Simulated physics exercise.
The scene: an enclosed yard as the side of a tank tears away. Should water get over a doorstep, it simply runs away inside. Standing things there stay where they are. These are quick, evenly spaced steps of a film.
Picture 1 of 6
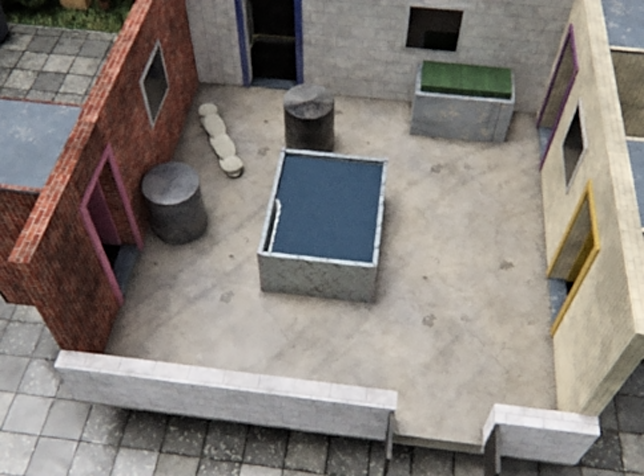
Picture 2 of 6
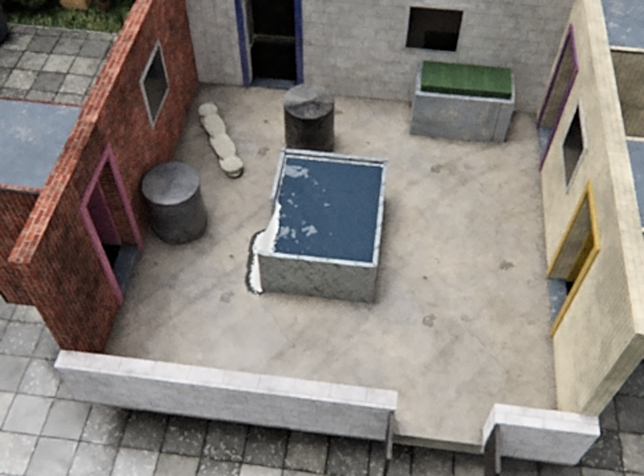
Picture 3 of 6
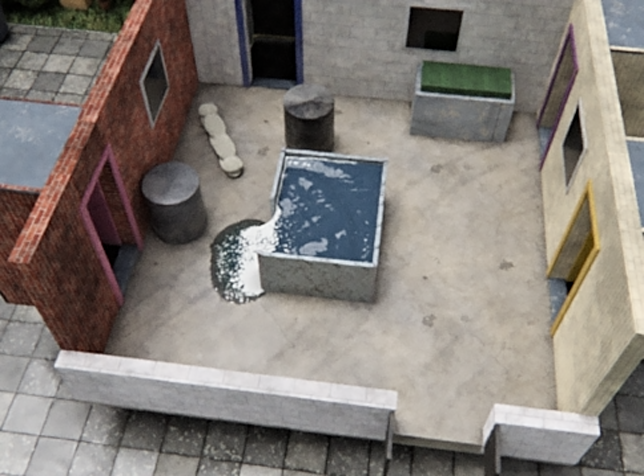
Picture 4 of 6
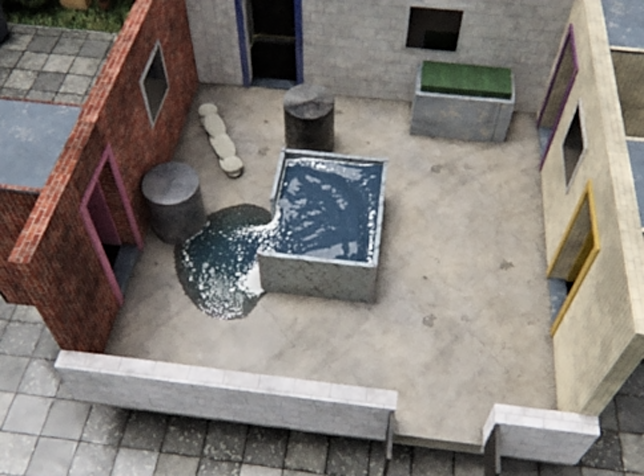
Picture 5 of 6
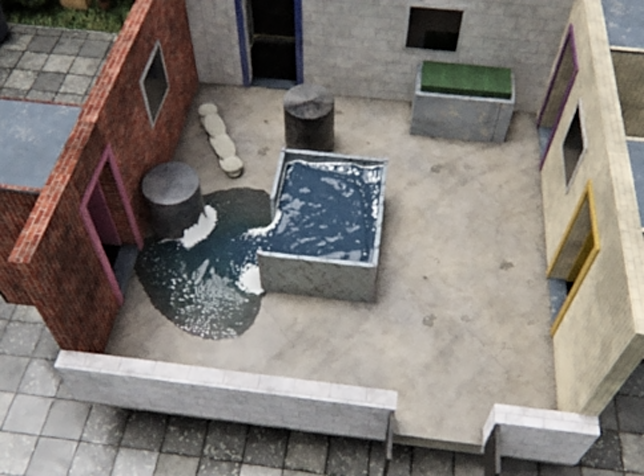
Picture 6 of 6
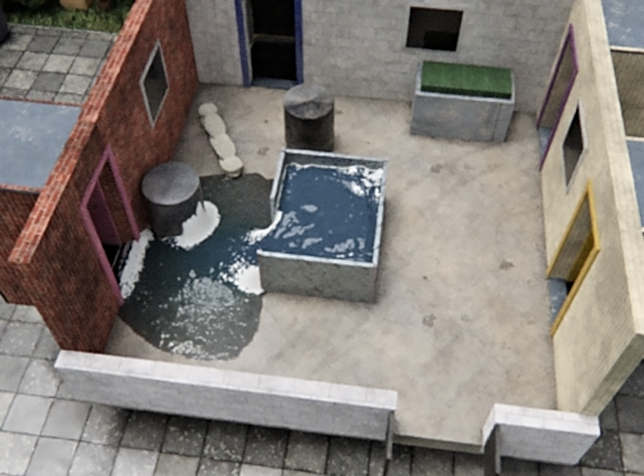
We see a walled yard with a square tank of water whose left side gives way, sending foaming water onto the floor; it spreads leftward around a dark cylinder, reaches the brick wall by the pink-framed doorway, and widens toward the front.
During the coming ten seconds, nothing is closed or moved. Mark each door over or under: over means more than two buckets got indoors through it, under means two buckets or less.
Blue door - under, pink door - over, yellow door - over, purple door - under.
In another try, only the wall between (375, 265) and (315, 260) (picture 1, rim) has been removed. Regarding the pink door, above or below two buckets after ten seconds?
Here's my take: The pink door comes in lower.
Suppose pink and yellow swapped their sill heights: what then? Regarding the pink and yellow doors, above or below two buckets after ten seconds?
Here's how I see it: The pink door gets past it, the yellow door does not reach it.
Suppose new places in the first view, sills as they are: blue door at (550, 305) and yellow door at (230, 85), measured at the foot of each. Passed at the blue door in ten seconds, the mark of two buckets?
In this case the blue door gets beyond it.
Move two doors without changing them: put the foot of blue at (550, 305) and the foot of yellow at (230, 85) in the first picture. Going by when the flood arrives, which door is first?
The one in pink comes first.
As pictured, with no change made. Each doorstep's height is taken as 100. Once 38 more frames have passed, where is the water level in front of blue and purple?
Some 50 percent and then some 0 percent.
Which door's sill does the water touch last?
That would be the purple door.
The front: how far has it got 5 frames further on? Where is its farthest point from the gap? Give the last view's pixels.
About at (186, 122).
A moment on, water covers 20 % of the floor; the blue door not reached, the pink door far over two buckets in, the yellow door not reached, the purple door not reached.
Next, water covers 25 % of the floor; the blue door not reached, the pink door far over two buckets in, the yellow door not reached, the purple door not reached.
Then, water covers 50 % of the floor; the blue door wet at the sill, nothing in, the pink door far over two buckets in, the yellow door not reached, the purple door not reached.
Later, water covers 80 % of the floor; the blue door wet at the sill, nothing in, the pink door far over two buckets in, the yellow door over two buckets in, the purple door not reached.
In the end, water covers 95 % of the floor; the blue door wet at the sill, nothing in, the pink door far over two buckets in, the yellow door far over two buckets in, the purple door wet at the sill, nothing in.
